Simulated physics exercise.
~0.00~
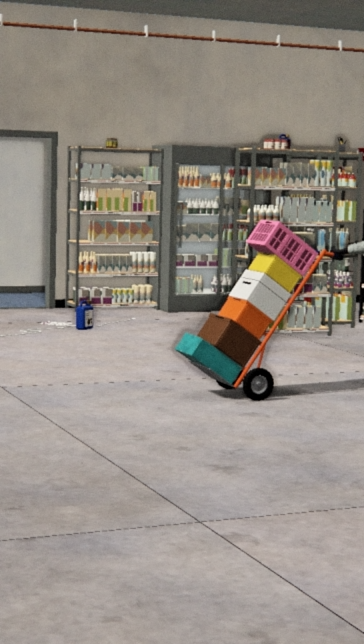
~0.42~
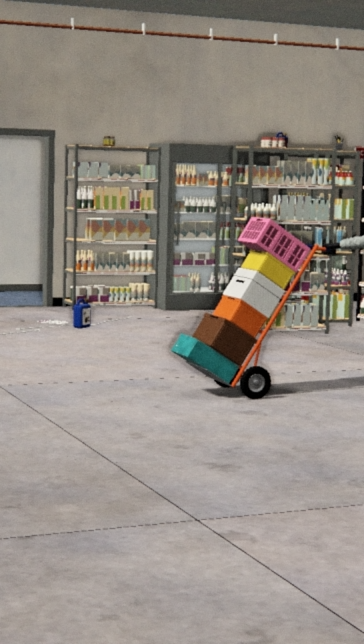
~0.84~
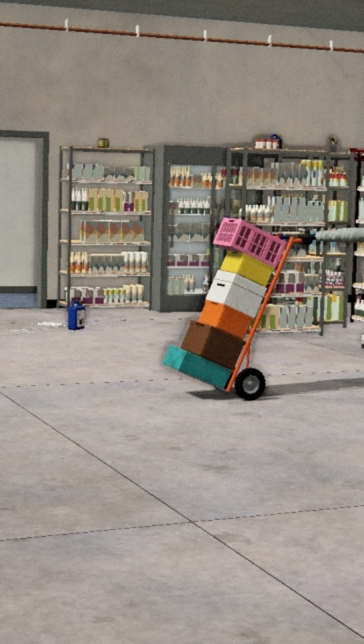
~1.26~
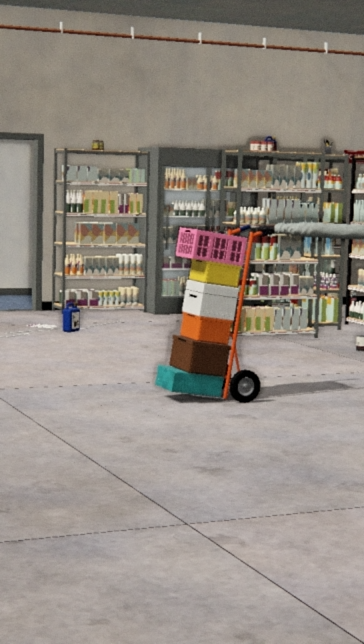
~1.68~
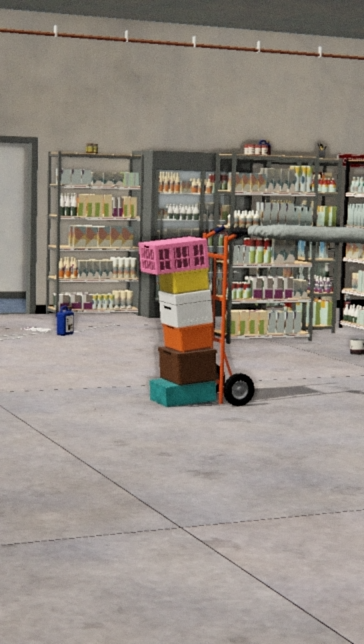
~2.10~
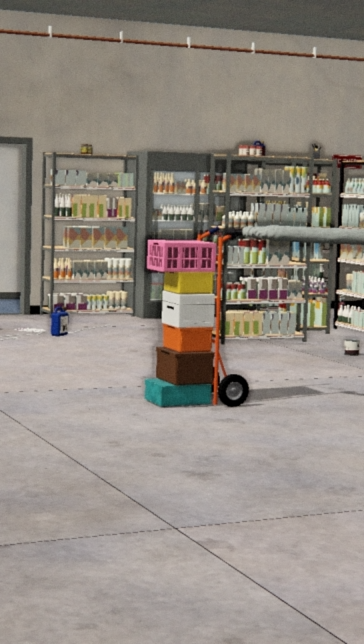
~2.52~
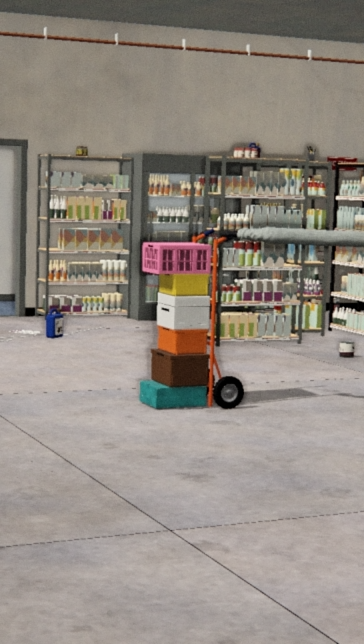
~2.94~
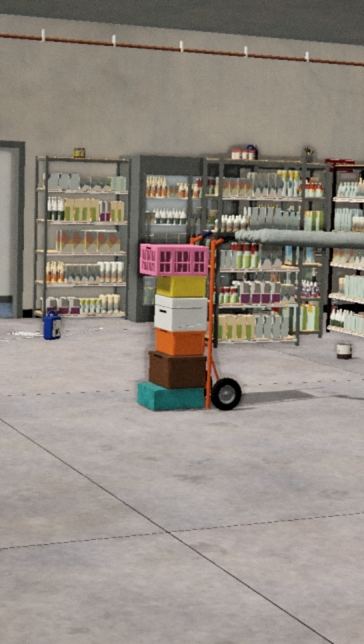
A loaded orange sack truck swings upright and stands still with its colourful stack intact.
